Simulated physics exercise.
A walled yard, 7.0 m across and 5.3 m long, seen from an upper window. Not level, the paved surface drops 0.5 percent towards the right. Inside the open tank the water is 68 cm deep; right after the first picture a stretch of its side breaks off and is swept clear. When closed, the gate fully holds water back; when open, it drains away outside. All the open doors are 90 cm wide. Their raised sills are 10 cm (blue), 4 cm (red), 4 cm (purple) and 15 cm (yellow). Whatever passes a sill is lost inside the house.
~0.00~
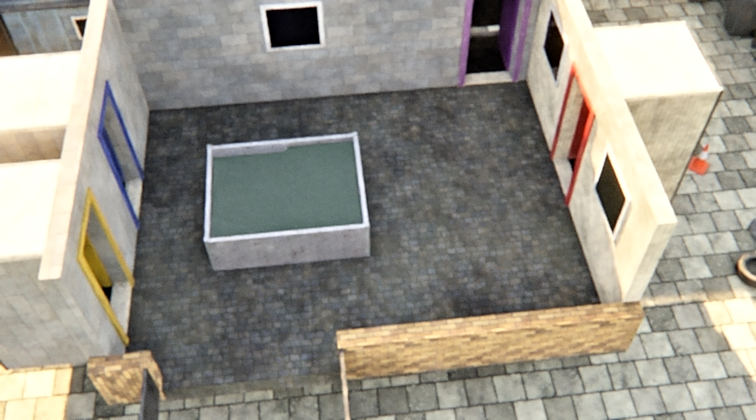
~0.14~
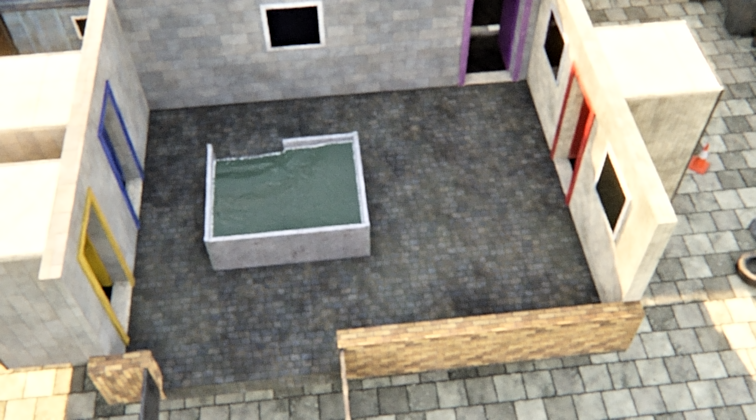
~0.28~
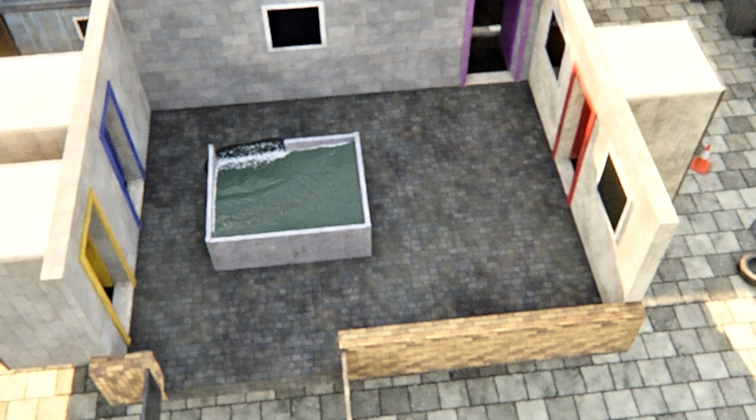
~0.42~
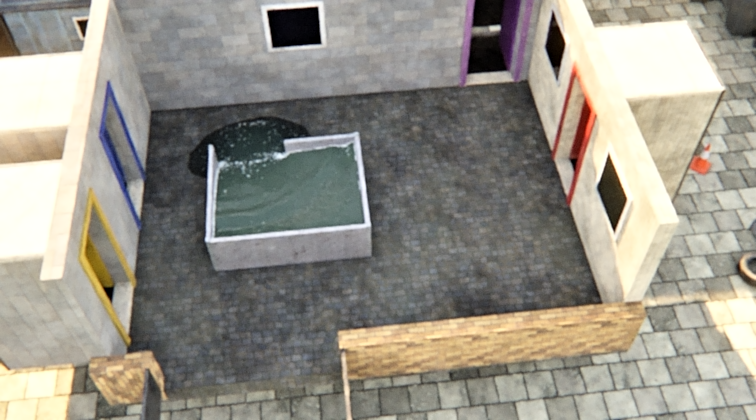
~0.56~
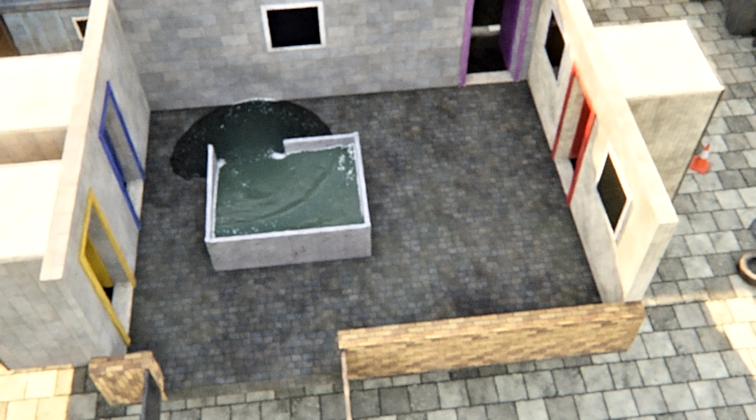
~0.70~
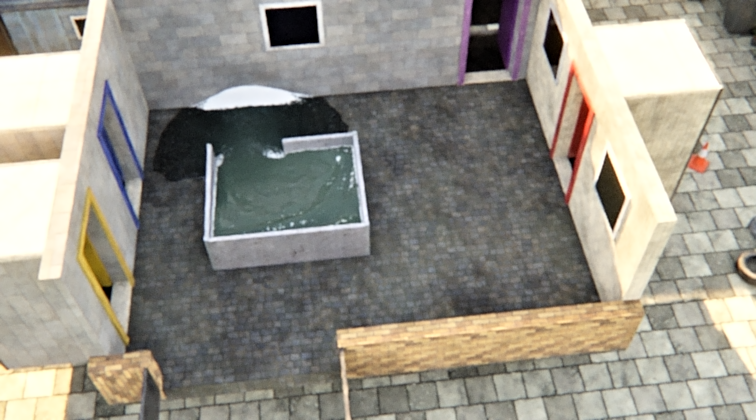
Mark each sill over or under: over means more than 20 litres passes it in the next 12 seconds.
Blue door - under; red door - over; purple door - over; yellow door - under.
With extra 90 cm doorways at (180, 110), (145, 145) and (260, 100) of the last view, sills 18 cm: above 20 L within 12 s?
In that order: Past it, over, above.
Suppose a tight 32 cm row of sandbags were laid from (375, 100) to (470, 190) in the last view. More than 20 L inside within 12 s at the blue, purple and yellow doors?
Then the blue door is short of it, the purple door short of it, the yellow door short of it.
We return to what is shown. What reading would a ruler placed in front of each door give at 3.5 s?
In centimetres, the blue door has 11, the red door 7, the purple door 4 and the yellow door 4.
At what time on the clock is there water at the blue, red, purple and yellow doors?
So blue at 2.0 s, red at 3.4 s, purple at 2.0 s, and yellow at 2.8 s.
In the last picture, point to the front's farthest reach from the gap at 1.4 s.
Point: Roughly (396, 94) in the last view.
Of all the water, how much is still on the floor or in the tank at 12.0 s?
Still there: Roughly 70 %.
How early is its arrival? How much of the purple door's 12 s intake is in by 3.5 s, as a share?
By that time, around 0 per cent.
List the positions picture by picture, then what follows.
The first frame shows still water, 68 cm deep, in the open tank at (285, 188).
In the second frame, water pours out on the open tank's far side and has run 0.6 m, to a hidden place; typically 6 cm deep outside, 68 cm at the open tank's back.
In the third frame, water pours out on the open tank's far side and has run 0.9 m, to a hidden place; typically 10 cm deep outside, 68 cm at the open tank's back.
In the fourth frame, the front is at (268, 120), 1.3 m from the gap on the open tank's far side; 2.1 m2 of floor is under water; 68 cm left at the back of the open tank.
In the fifth frame, the front is at (280, 102), 1.8 m from the gap on the open tank's far side; 3.5 m2 of floor is under water; 63 cm left at the back of the open tank.
In the sixth frame, the front is at (314, 98), 2.1 m from the gap on the open tank's far side; 4.3 m2 of floor is under water; 57 cm left at the back of the open tank.
After 1.4 s water covers 15 % of the floor and is deepest (55 cm) near (149, 114); blue door not reached, red door not reached, purple door not reached, yellow door not reached.
After 2.2 s water covers 30 % of the floor and is deepest (44 cm) near (159, 114); blue door 10 cm at the sill, 0 L in, red door not reached, purple door 2 cm at the sill, 0 L in, yellow door not reached.
After 3.5 s water covers 60 % of the floor and is deepest (26 cm) near (229, 115); blue door 11 cm at the sill, 0 L in, red door 7 cm at the sill, 0 L in, purple door 4 cm at the sill, 0 L in, yellow door 4 cm at the sill, 0 L in.
After 7.0 s water covers 80 % of the floor and is deepest (14 cm) near (229, 115); blue door 7 cm at the sill, 3 L in, red door 7 cm at the sill, 41 L in, purple door 9 cm at the sill, 35 L in, yellow door 9 cm at the sill, 0 L in.
After 12.0 s water covers 100 % of the floor and is deepest (9 cm) near (600, 328); blue door 4 cm at the sill, 3 L in, red door 6 cm at the sill, 69 L in, purple door 7 cm at the sill, 85 L in, yellow door 6 cm at the sill, 0 L in.
